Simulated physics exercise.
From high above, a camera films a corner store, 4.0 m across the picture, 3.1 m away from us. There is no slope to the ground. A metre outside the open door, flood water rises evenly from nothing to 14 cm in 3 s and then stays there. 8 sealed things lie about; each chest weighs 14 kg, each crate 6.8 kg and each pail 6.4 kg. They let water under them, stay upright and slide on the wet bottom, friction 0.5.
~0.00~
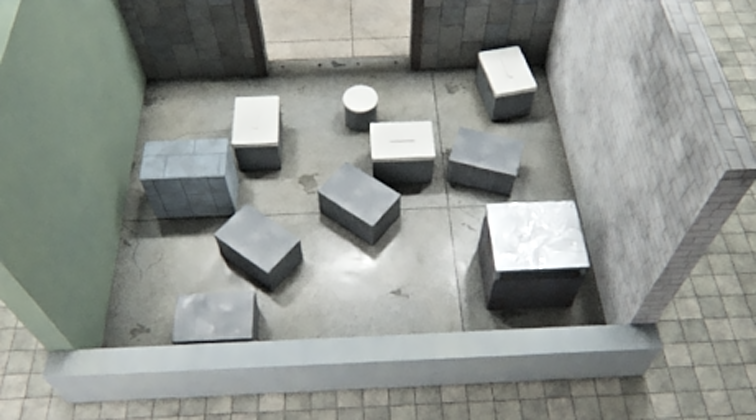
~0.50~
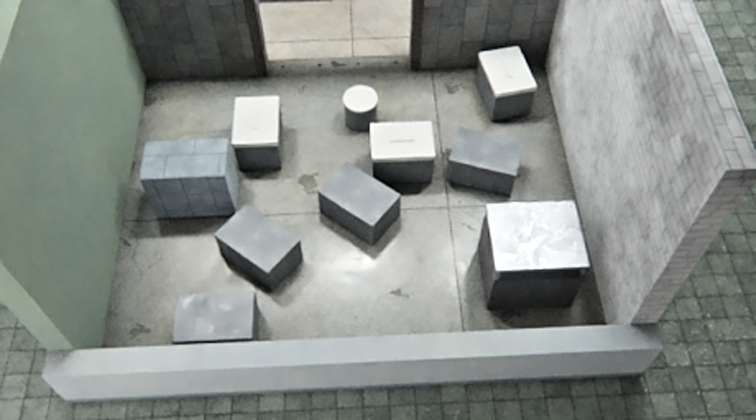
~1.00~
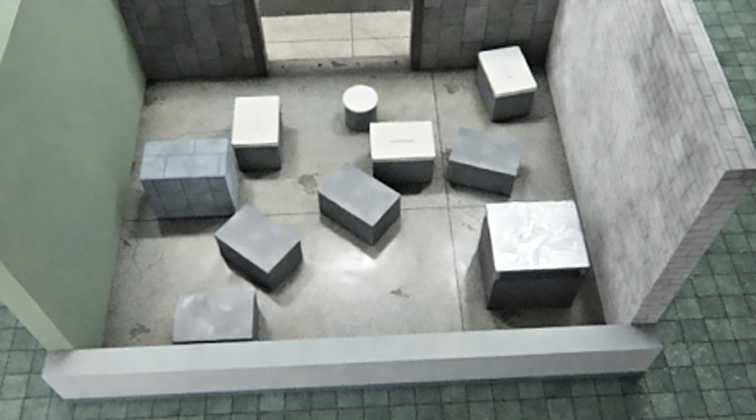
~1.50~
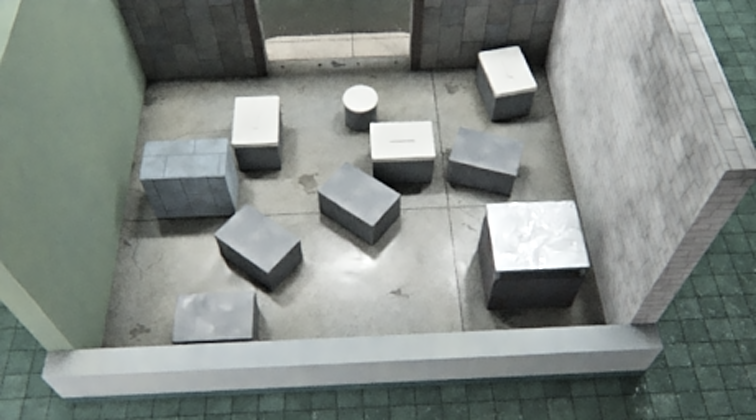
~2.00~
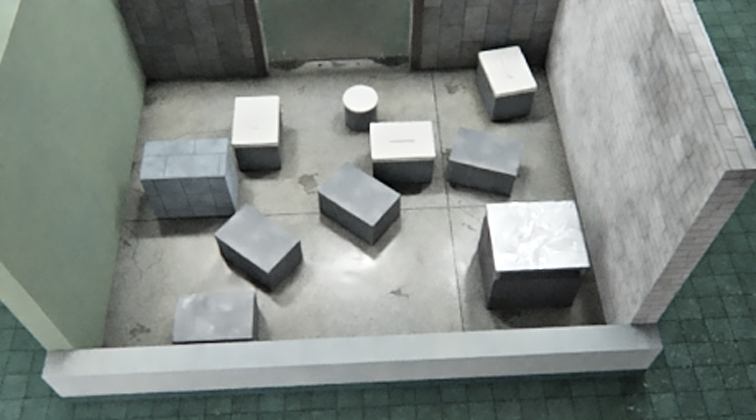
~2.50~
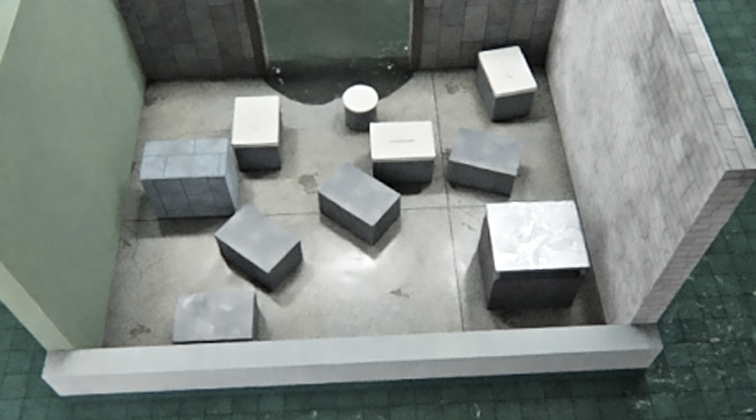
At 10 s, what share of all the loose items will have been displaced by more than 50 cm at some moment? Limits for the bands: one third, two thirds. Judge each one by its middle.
The portion reaches two thirds.
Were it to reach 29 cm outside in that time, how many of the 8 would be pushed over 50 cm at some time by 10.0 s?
Then the count would be 8.
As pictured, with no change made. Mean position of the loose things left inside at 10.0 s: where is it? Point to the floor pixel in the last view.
They're centred close to (356, 227).
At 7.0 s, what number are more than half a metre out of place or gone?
Count: 5.
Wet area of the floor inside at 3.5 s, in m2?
Roughly 2.0 m2.
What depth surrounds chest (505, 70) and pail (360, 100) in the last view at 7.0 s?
First about 2 cm, second about 5 cm.
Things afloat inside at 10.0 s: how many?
It comes to 6.
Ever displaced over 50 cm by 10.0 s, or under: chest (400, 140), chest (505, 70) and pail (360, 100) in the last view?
So that's beyond it for the first, inside it for the second and beyond it for the last.
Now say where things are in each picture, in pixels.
A chest at (507, 69), on the bottom; a crate at (487, 151) rests on the ground; 0.0 m2 under water; 0 of 8 have shifted, in the first frame.
A chest at (507, 69) rests on the ground; a crate at (487, 151) rests on the ground; water covers 0.0 m2; 0 of 8 have shifted, in the second frame.
A chest at (507, 69) rests on the ground; a crate at (487, 151), on the bottom; 0.0 m2 under water; 0 of 8 have shifted, in the third frame.
A chest at (507, 69), on the bottom; a crate at (487, 151) rests on the ground; 0.0 m2 under water; 0 of 8 have shifted, in the fourth frame.
A chest at (507, 69), on the bottom; a crate at (487, 151), on the bottom; 0.0 m2 under water; 0 of 8 have shifted, in the fifth frame.
A chest at (507, 69), on the bottom; a crate at (487, 151), on the bottom; 0.5 m2 under water; 0 of 8 have shifted, in the sixth frame.
After 3.5 s 0 of 8 are over 50 cm from their spots; 0 afloat.
After 4.5 s 0 of 8 are over 50 cm from their spots; 0 afloat.
After 7.0 s 5 of 8 are over 50 cm from their spots; 4 afloat.
After 10.0 s 5 of 8 are over 50 cm from their spots, and 6 have been at some point; 6 afloat.
